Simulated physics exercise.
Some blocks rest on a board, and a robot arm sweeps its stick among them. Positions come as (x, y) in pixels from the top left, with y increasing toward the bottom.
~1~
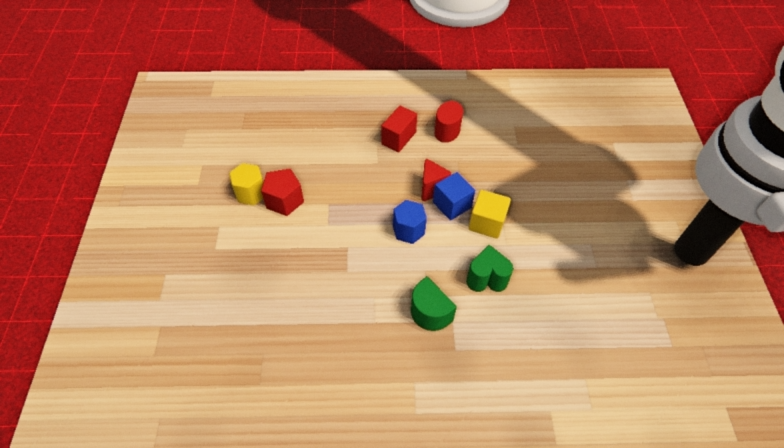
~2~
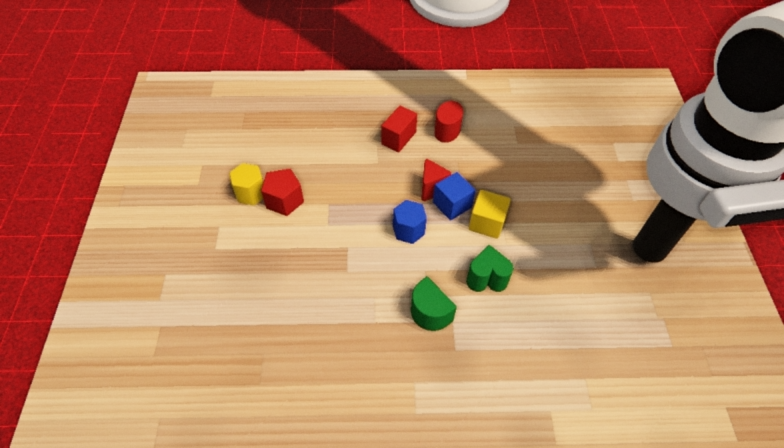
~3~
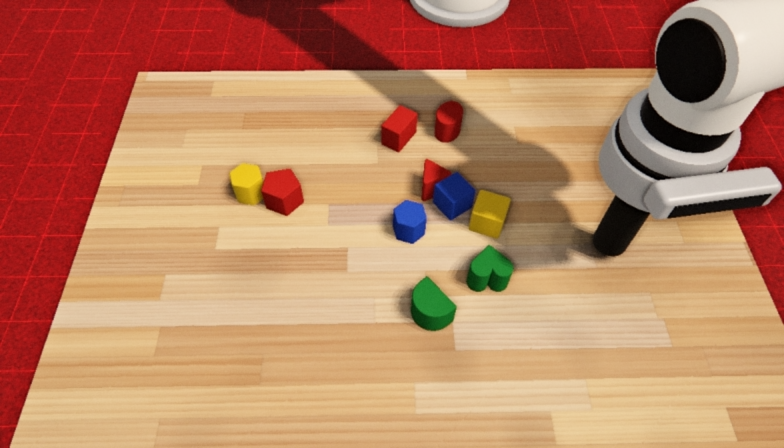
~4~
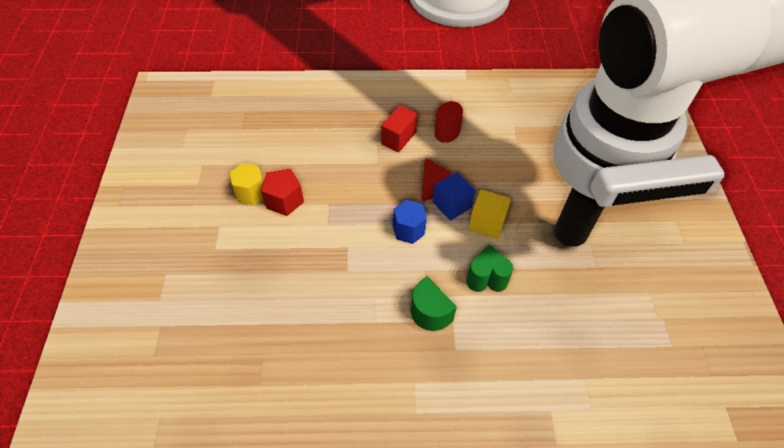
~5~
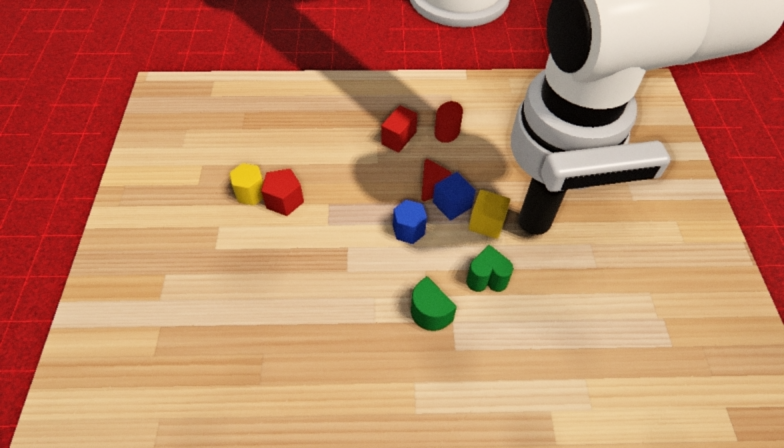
A robot arm sweeps its black stick left across the board toward the still blocks.
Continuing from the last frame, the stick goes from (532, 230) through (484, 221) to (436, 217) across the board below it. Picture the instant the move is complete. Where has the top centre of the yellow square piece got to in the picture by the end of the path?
My best guess is (407, 184).
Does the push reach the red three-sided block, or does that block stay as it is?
Somewhere new.
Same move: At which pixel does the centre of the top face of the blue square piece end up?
It should be at (393, 163) by then.
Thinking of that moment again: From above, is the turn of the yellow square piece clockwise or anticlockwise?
Turns clockwise.
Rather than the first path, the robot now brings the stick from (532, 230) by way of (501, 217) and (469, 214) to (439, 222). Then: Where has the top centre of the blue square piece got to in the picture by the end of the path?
Put as a pixel place, it's (417, 183).
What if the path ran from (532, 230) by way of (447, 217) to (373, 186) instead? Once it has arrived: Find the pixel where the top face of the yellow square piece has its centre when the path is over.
At the end it should sit near (350, 147).
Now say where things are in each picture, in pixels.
The first frame shows tip of the stick (691, 252), middles of tops, blue hexagon (410, 213), red three-sided block (434, 171), blue square piece (455, 187), yellow square piece (492, 205).
The second frame shows stick (650, 249), nothing pushed.
The third frame shows stick (609, 242), nothing pushed.
The fourth frame shows stick (571, 233), nothing pushed.
The fifth frame shows stick (535, 222), blue hexagon (410, 213), red three-sided block (434, 171), blue square piece (455, 187), yellow square piece (492, 205).
On the path given first. One third of the way, stick (501, 215); red three-sided block (423, 167), turned 15° anticlockwise; blue square piece (442, 181); yellow square piece (470, 199).
Two thirds of the way, stick (469, 211); red three-sided block (399, 158), turned 15° anticlockwise; blue square piece (417, 172); yellow square piece (438, 190), turned 25° clockwise.
At the end, stick (437, 209); blue hexagon (400, 215), turned 45° anticlockwise; red three-sided block (381, 146); blue square piece (393, 163); yellow square piece (407, 184), turned 40° clockwise.
